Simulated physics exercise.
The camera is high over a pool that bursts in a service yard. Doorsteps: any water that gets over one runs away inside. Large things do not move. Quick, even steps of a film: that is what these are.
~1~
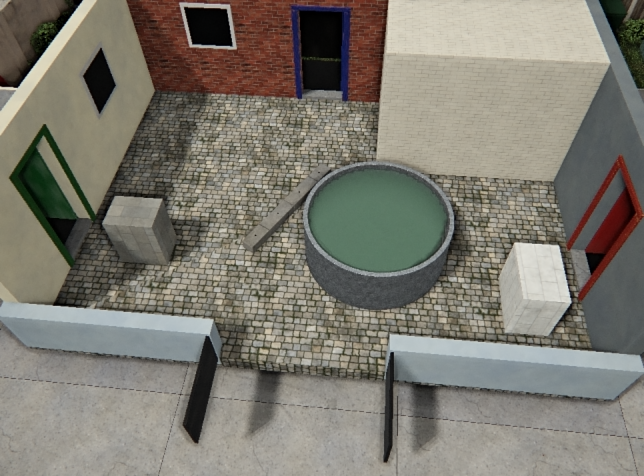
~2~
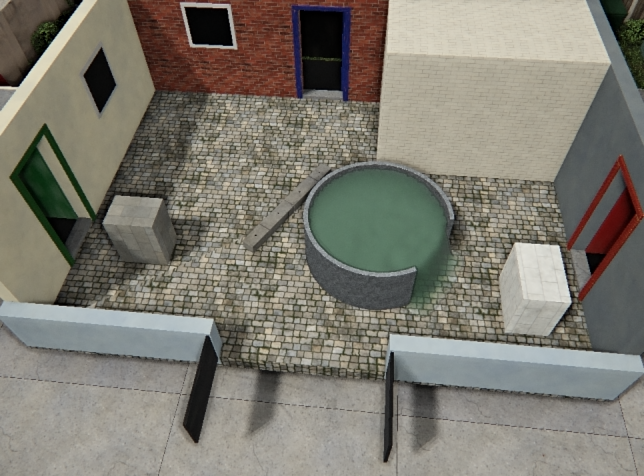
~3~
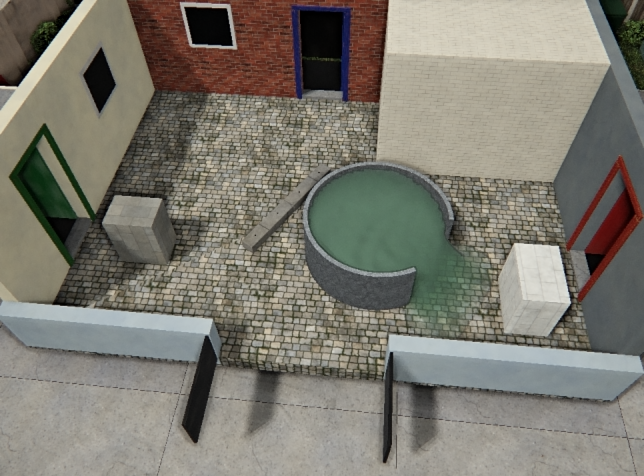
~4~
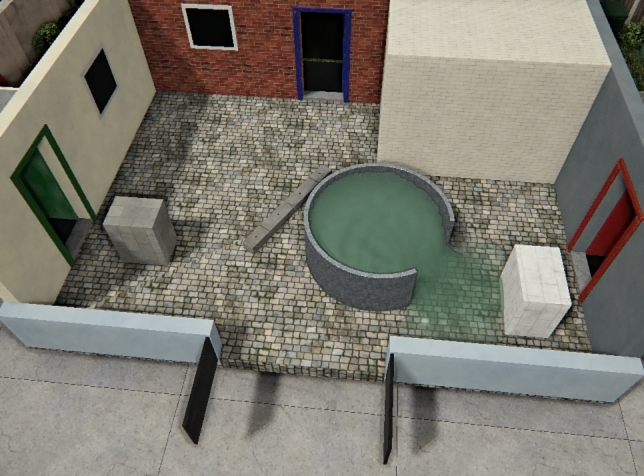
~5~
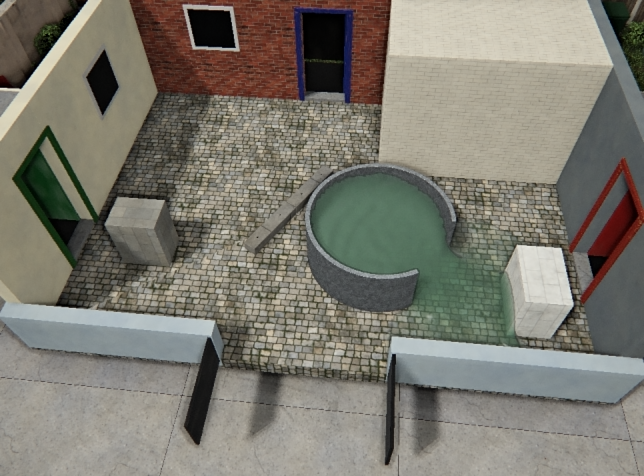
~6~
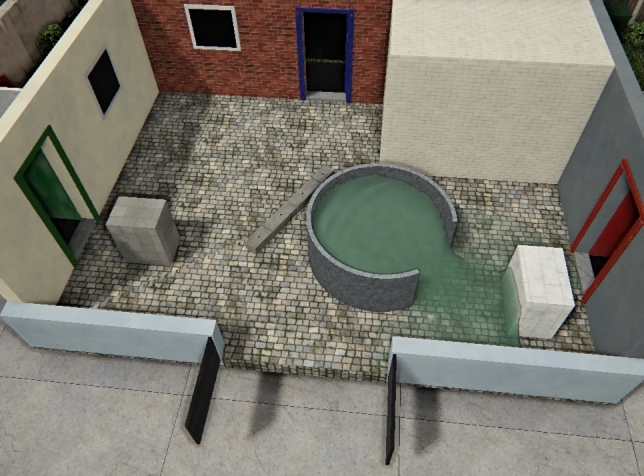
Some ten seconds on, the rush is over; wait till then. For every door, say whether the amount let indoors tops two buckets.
Result: Red door: Tops two buckets; blue door: Never tops two buckets; green door: Never tops two buckets.
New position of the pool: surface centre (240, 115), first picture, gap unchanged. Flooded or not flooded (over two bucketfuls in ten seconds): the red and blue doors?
I reckon the red door crosses the threshold while the blue door crosses the threshold.
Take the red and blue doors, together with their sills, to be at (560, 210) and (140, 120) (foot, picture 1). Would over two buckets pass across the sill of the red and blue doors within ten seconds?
As I see it, the red one exceeds the limit while the blue one stays within limit.
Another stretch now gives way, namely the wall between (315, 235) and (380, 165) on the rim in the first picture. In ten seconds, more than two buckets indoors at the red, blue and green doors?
The red one holds; the blue one floods; the green one floods.
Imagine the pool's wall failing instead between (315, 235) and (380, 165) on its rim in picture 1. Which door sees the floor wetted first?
That is the blue one.
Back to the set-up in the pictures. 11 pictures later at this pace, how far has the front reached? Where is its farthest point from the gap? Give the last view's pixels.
Somewhere close to (557, 189).
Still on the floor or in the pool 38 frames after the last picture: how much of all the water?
92 %.
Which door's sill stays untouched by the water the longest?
It's the blue door.
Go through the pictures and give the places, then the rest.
The first picture shows still water in the round pool at (378, 217).
In the second picture, the front is at (453, 253), out from the gap at (435, 271).
In the third picture, water pours out at (434, 273) and has run to (480, 256).
In the fourth picture, the front is at a hidden place, out from the gap at (434, 275).
In the fifth picture, the front is at a hidden place, out from the gap at (436, 276).
In the sixth picture, the front is at a hidden place, out from the gap at (437, 275).
A moment on, water covers 15 % of the floor; the red door over two buckets in, the blue door not reached, the green door not reached.
Next, water covers 25 % of the floor; the red door over two buckets in, the blue door not reached, the green door not reached.
Then, water covers 45 % of the floor; the red door far over two buckets in, the blue door not reached, the green door not reached.
Later, water covers 80 % of the floor; the red door far over two buckets in, the blue door not reached, the green door wet at the sill, nothing in.
In the end, water covers 95 % of the floor; the red door far over two buckets in, the blue door wet at the sill, nothing in, the green door wet at the sill, nothing in.
